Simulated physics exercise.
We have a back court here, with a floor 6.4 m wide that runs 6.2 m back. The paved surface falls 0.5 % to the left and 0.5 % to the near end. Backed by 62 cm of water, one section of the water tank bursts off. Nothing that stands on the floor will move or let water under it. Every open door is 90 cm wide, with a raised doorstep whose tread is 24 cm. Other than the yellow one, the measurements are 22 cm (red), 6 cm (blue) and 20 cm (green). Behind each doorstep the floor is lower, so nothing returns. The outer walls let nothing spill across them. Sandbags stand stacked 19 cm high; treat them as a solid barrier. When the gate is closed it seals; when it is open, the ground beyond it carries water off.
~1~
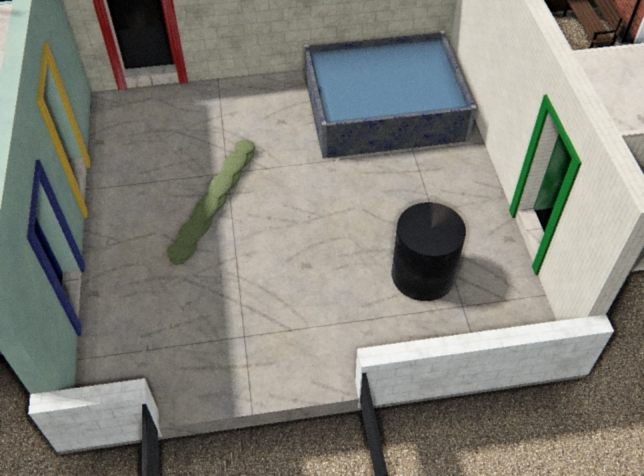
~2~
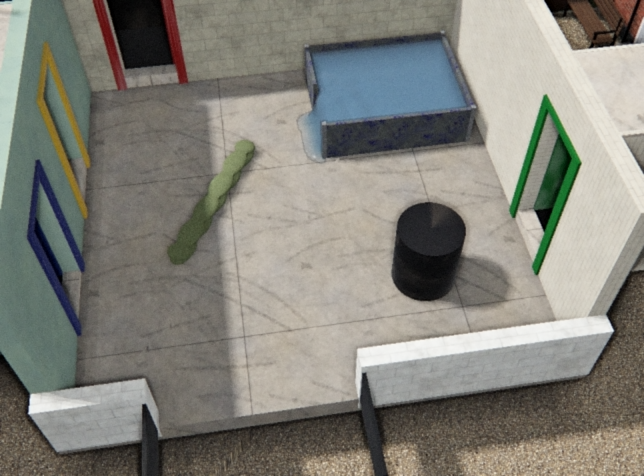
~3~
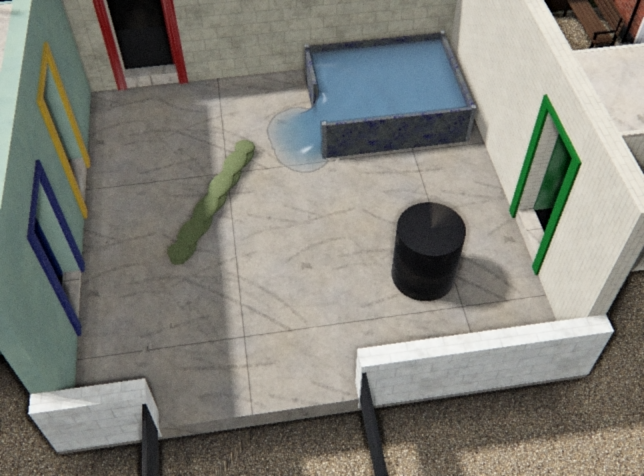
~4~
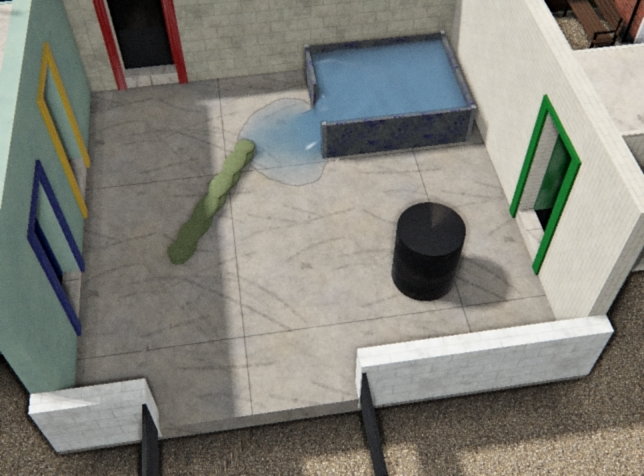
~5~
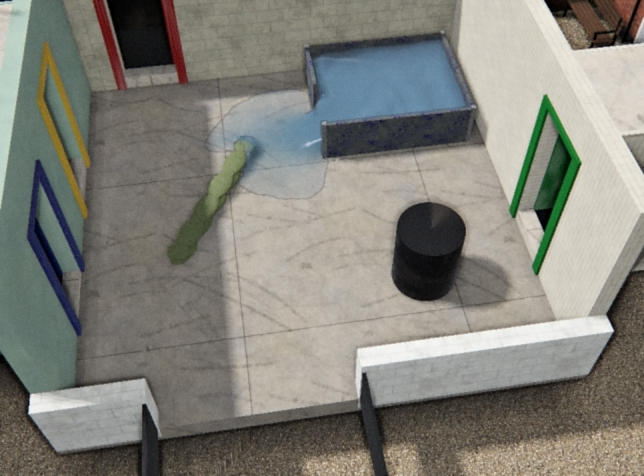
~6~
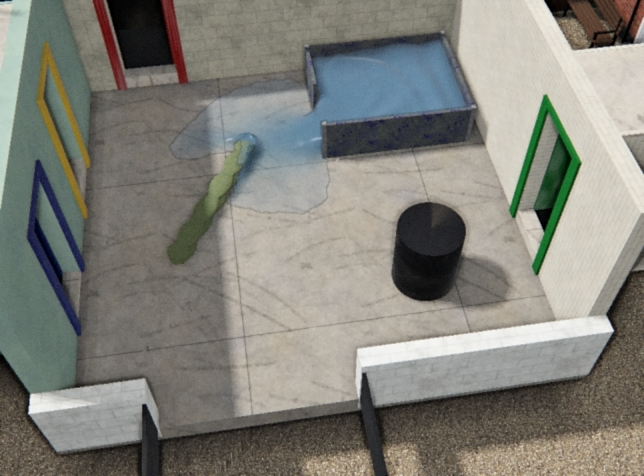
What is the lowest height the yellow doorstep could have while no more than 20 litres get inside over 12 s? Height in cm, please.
9 cm.
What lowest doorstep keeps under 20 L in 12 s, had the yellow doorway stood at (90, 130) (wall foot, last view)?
18 cm.
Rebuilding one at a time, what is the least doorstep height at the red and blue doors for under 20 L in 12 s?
Some 14.0 cm for red, some 7.0 cm for blue.
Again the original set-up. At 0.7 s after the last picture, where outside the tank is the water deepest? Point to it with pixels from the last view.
Near pixel (312, 143).
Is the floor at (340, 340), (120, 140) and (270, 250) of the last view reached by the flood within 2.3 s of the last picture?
First bone-dry, second wet through, third wet through.
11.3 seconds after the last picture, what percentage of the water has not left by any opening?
Share still there: Approx. 62 percent.
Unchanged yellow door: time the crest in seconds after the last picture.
Near 1.8 seconds.
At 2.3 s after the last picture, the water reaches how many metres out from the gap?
Roughly 5.8 m from the gap.
Then, 0.7 s after the last picture water covers 25 % of the floor, deepest (34 cm) near (312, 143); it has not reached the yellow door.
Then, 2.3 s after the last picture water covers 50 % of the floor, deepest (27 cm) near (257, 150); 14 cm at the yellow door, 0 litres in over its 24 cm doorstep.
Then, 11.3 s after the last picture water covers 75 % of the floor, deepest (11 cm) near (74, 422); 6 cm at the yellow door, 0 litres in over its 24 cm doorstep.
At the yellow door as built, the water peaked near 15 cm, 1.9 s after the last picture.
Run again over the same 12 s with other heights there, 28 litres in over 8 cm, 10 litres over 10.5 cm. The limit of 20 litres is kept from about 9 cm up.
